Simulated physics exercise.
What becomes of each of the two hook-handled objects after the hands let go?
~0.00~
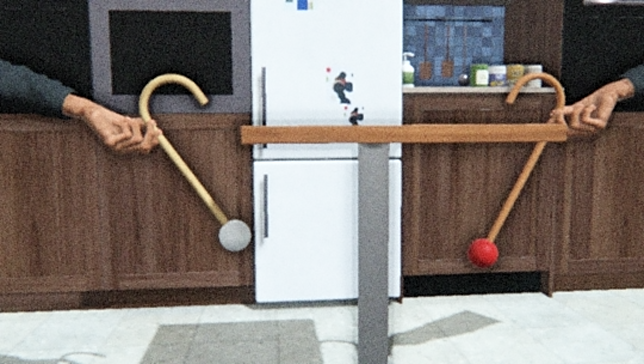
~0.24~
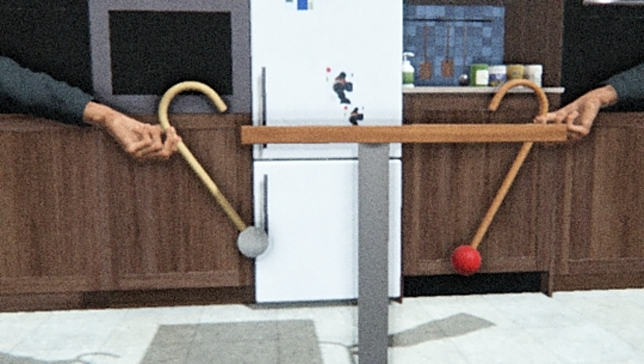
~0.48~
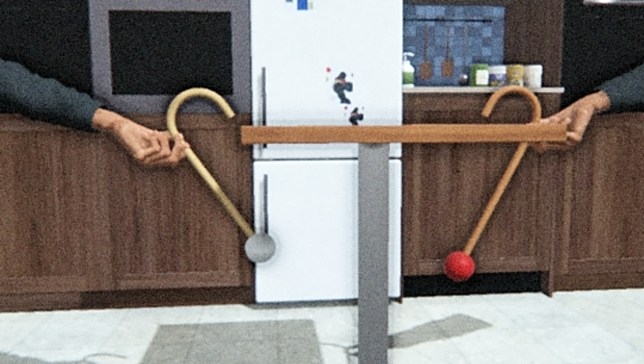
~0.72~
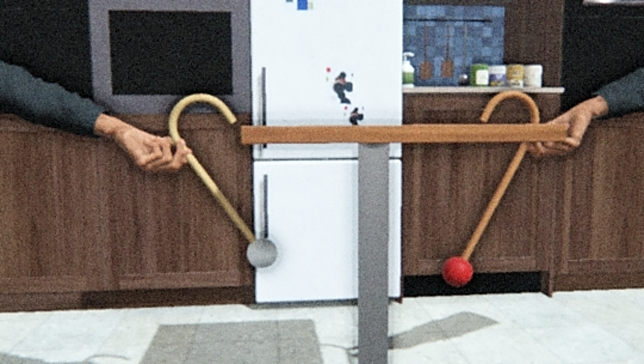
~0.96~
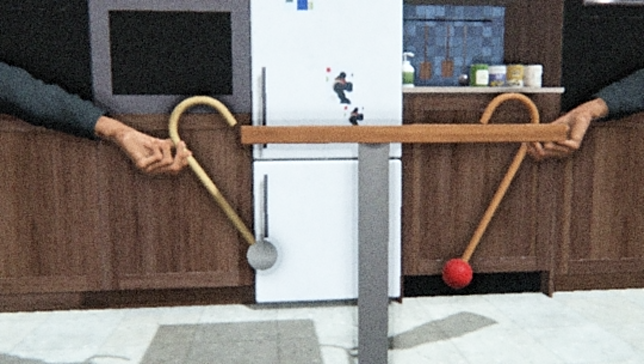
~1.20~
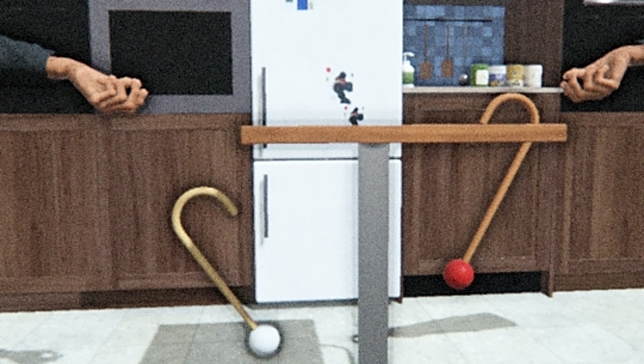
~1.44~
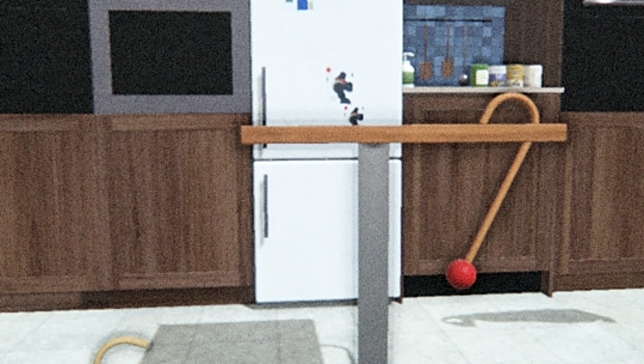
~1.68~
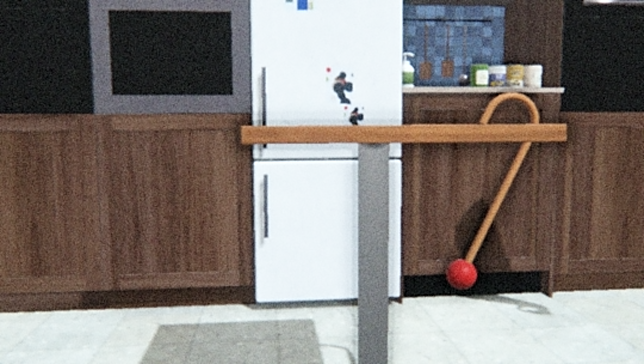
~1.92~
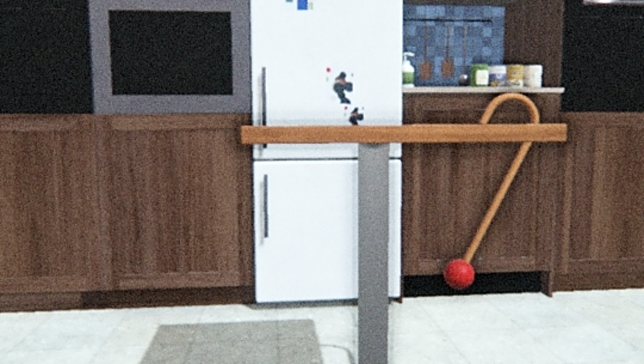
The one with the red end stays hanging from the right side of the table. The one with the pale end does not hold at the left and falls down out of view.
